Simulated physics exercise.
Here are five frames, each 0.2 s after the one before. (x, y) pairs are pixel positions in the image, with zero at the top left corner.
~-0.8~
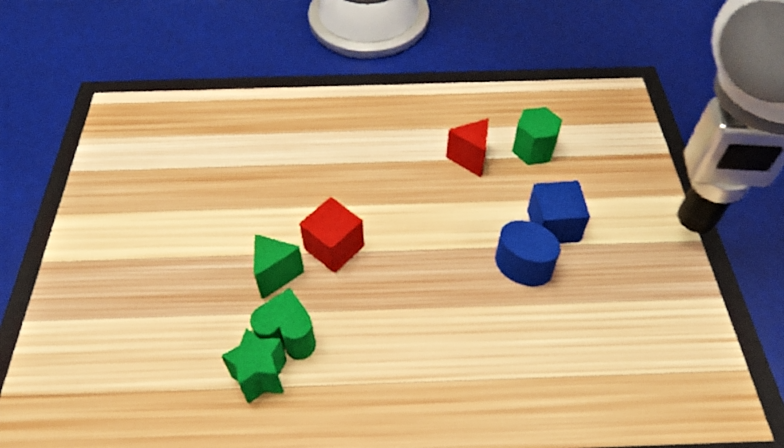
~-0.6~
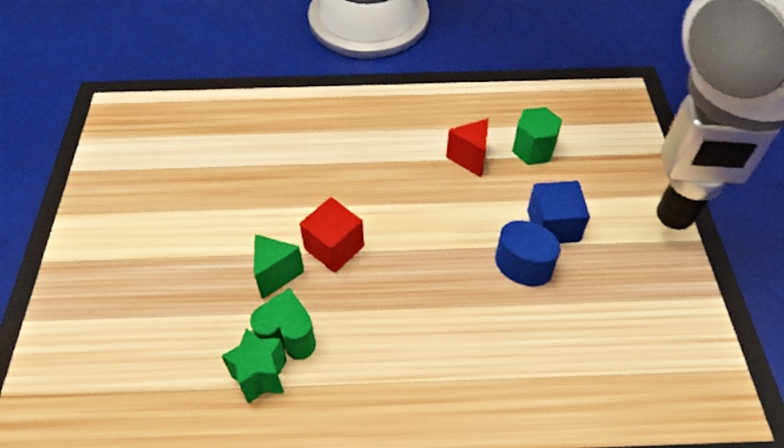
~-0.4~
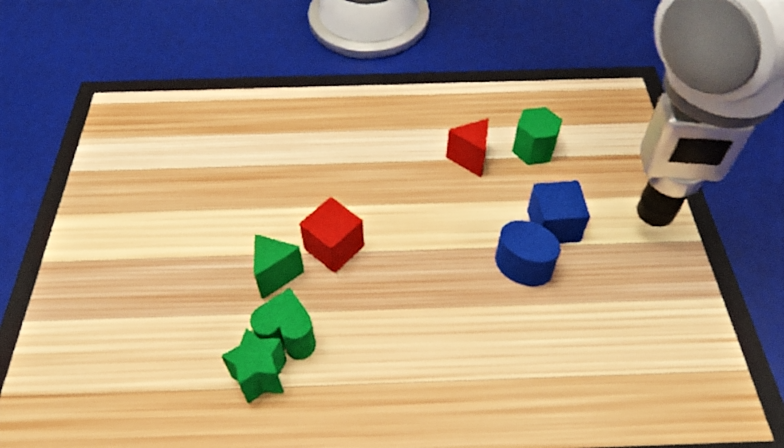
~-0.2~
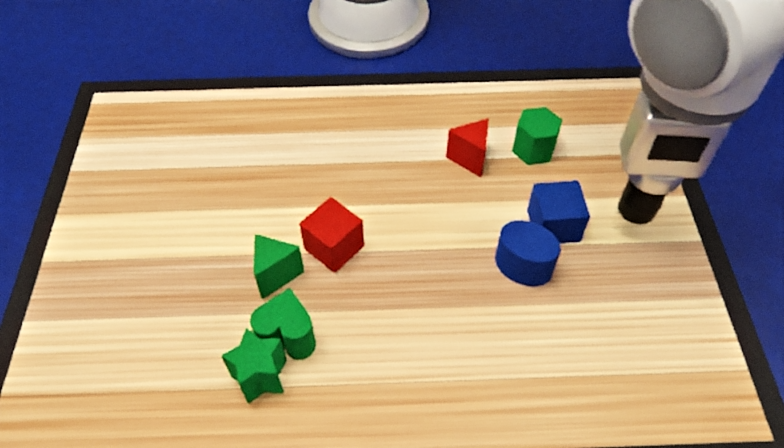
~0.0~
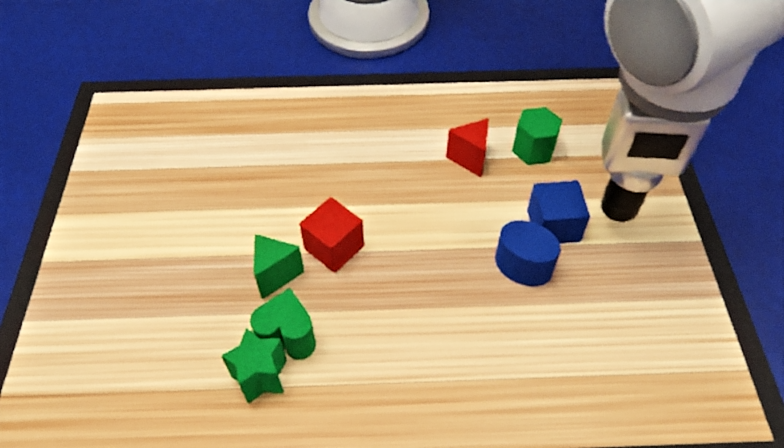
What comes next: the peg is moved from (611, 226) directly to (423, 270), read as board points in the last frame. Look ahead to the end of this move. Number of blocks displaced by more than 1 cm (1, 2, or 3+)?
There will be two blocks displaced.
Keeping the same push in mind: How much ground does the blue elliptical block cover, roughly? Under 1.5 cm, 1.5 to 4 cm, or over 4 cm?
Distance: Above 4 cm.
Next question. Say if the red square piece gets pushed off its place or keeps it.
By the last moment of the path, the red square piece has stayed put.
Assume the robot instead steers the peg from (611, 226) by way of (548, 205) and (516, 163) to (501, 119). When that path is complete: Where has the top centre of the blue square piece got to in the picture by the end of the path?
The middle of its upper face should be somewhere near (519, 196).
The first path, step by step. One third of the way, peg (555, 223); blue square piece (519, 196), turned 35° clockwise.
Two thirds of the way, peg (488, 238); blue elliptical block (485, 268), turned 60° anticlockwise; blue square piece (488, 193), turned 85° clockwise.
At the end, peg (424, 253); red square piece not moved; blue elliptical block (470, 278), turned 100° anticlockwise; blue square piece (488, 193), turned 85° clockwise.
